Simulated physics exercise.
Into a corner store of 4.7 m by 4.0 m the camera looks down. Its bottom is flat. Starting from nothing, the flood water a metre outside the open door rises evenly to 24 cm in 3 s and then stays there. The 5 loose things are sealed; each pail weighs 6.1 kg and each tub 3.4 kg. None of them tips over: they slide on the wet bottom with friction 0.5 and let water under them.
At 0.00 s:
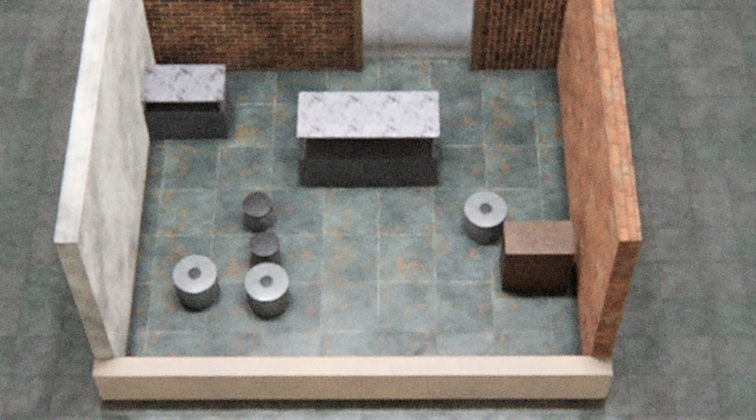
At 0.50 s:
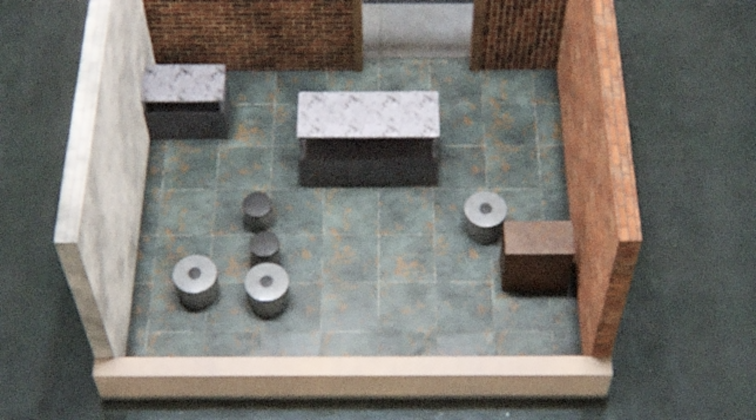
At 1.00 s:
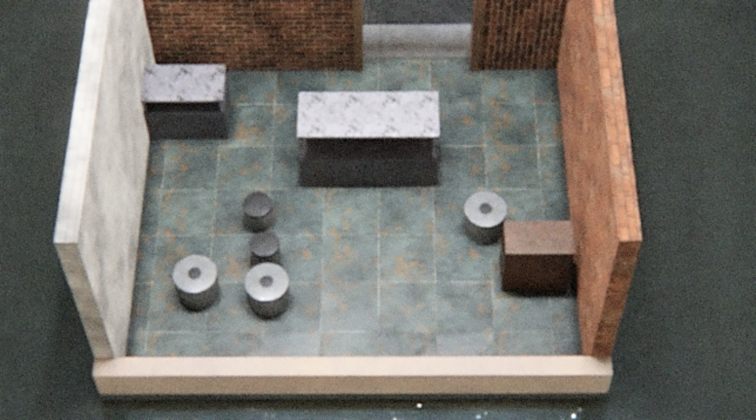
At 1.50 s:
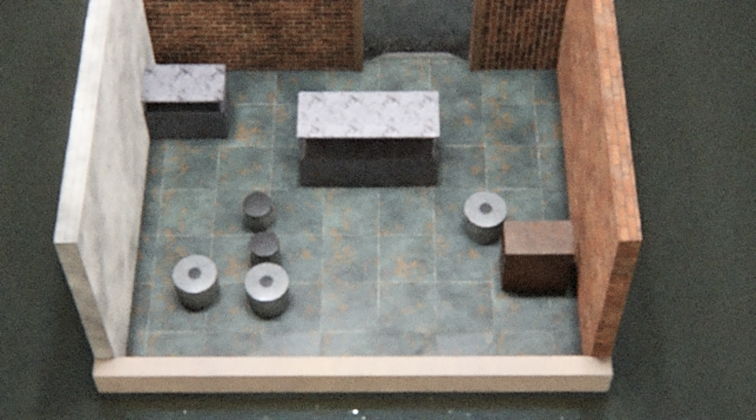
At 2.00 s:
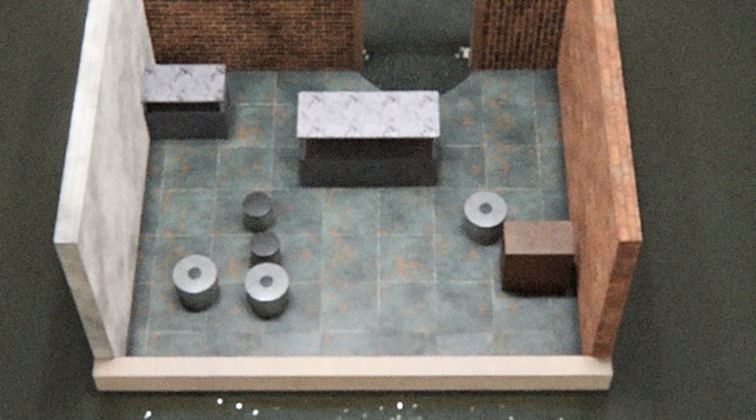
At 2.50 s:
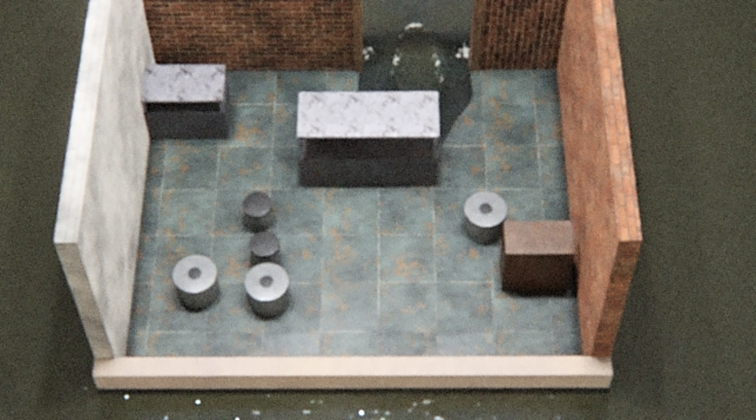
Dark water spreading around a walled room with tables and stools, then creeping through the back doorway onto the tiled floor.
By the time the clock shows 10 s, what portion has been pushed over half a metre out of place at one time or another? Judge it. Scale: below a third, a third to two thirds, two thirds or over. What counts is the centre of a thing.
On that scale, a third to two thirds.
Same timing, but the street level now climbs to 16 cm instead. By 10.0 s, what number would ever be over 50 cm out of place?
Under that setup the answer is 1.
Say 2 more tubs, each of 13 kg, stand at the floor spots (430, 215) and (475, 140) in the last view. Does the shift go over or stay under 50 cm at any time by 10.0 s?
In that order: Within the mark, beyond the mark.
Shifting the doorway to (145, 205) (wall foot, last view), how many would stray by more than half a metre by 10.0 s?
The count would be 5.
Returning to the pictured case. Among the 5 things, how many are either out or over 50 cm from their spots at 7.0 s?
The number comes to 1.
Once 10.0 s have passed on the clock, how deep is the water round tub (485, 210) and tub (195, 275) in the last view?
Depth approx. 7 cm / 12 cm.
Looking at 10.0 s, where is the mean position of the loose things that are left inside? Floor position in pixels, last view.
Mean position: Approximately (252, 293).
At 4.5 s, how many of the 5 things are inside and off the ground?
Count: 1.
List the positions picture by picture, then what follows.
The first picture shows a pail at (264, 244), on the bottom; a tub at (195, 274), on the bottom; 0.0 m2 under water; 0 of 5 have shifted.
The second picture shows a pail at (264, 244), on the bottom; a tub at (195, 274) rests on the ground; water covers 0.0 m2; 0 of 5 have shifted.
The third picture shows a pail at (264, 244), on the bottom; a tub at (195, 274), on the bottom; 0.0 m2 under water; 0 of 5 have shifted.
The fourth picture shows a pail at (264, 244), on the bottom; a tub at (195, 274) rests on the ground; 0.0 m2 under water; 0 of 5 have shifted.
The fifth picture shows a pail at (264, 244), on the bottom; a tub at (195, 274), on the bottom; water covers 0.4 m2; 0 of 5 have shifted.
The sixth picture shows a pail at (264, 244), on the bottom; a tub at (195, 274) rests on the ground; water covers 1.1 m2; 0 of 5 have shifted.
After 3.5 s 0 of 5 are over 50 cm from their spots; 0 afloat.
After 4.5 s 0 of 5 are over 50 cm from their spots; 1 afloat.
After 7.0 s 1 of 5 are over 50 cm from their spots; 1 afloat.
After 10.0 s 2 of 5 are over 50 cm from their spots, and 2 have been at some point; 3 afloat.
